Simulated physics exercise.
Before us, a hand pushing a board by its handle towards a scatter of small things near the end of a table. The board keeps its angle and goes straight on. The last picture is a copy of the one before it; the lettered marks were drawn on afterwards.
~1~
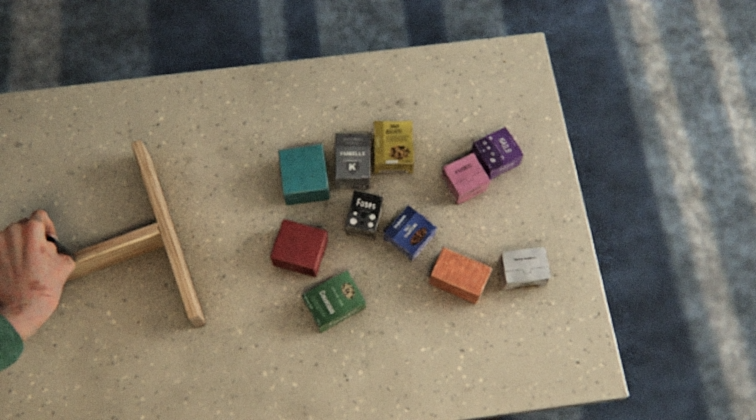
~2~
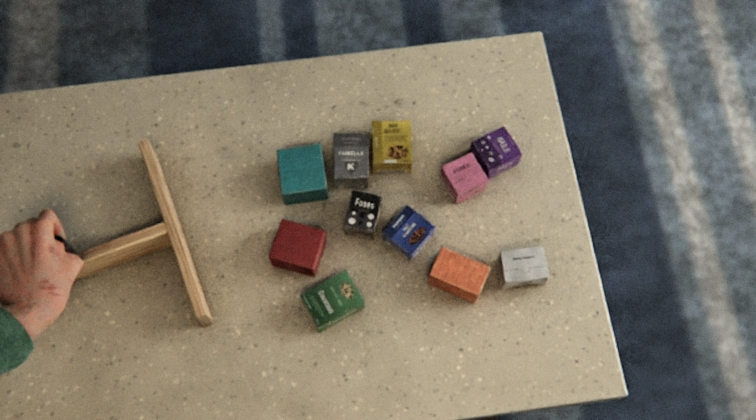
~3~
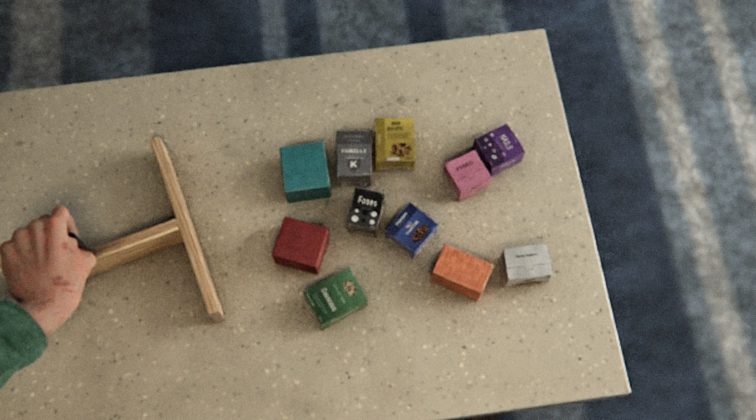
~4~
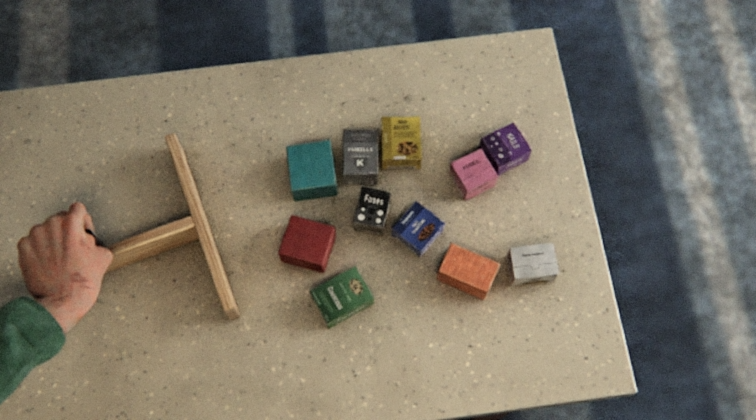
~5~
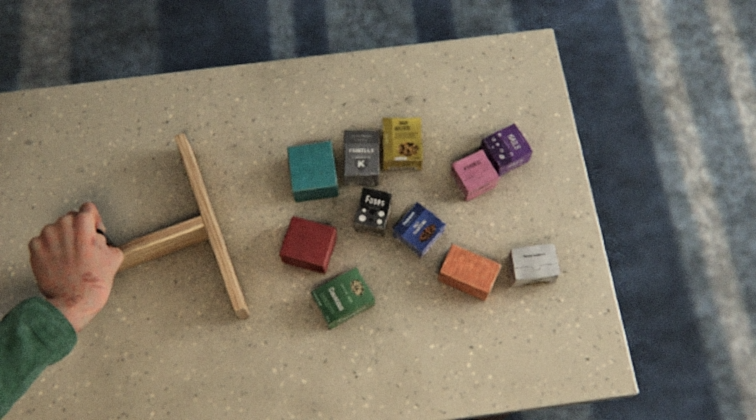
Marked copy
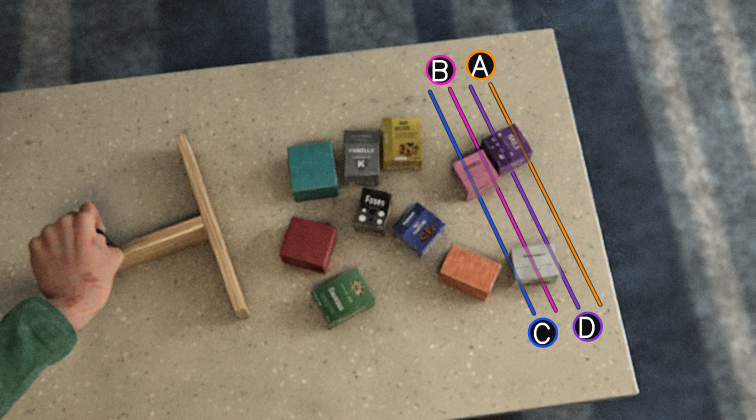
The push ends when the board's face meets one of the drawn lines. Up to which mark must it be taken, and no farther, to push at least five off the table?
As far as mark D.
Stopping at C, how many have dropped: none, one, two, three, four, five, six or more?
By then, two.
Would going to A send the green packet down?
Yes.
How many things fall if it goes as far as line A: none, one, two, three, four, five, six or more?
By then, six or more.
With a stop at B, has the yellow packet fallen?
By then, no.
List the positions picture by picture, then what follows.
In the first frame, blue packet (410, 234); orange block (460, 276); grey packet (353, 161).
In the second frame, board (171, 225); red block (298, 248).
In the third frame, board (182, 222); turquoise block (306, 173).
In the fourth frame, board (198, 219); black box (373, 212).
In the fifth frame, board (208, 219); yellow packet (402, 144); pink box (474, 176); blue packet (419, 231).
On the marked copy, A at (543, 189); B at (500, 194); C at (480, 197); D at (522, 192).
Taking D. A third of the way, board (322, 204); yellow packet (408, 142); green packet (389, 293).
Two thirds of the way, board (433, 190); white box (601, 259); purple box (556, 141).
When it is over, board (523, 179); pink box over the edge; white box over the edge; six fallen.
As for the rest, A drops nine, but is farther than needed; B drops only three; C drops only two.
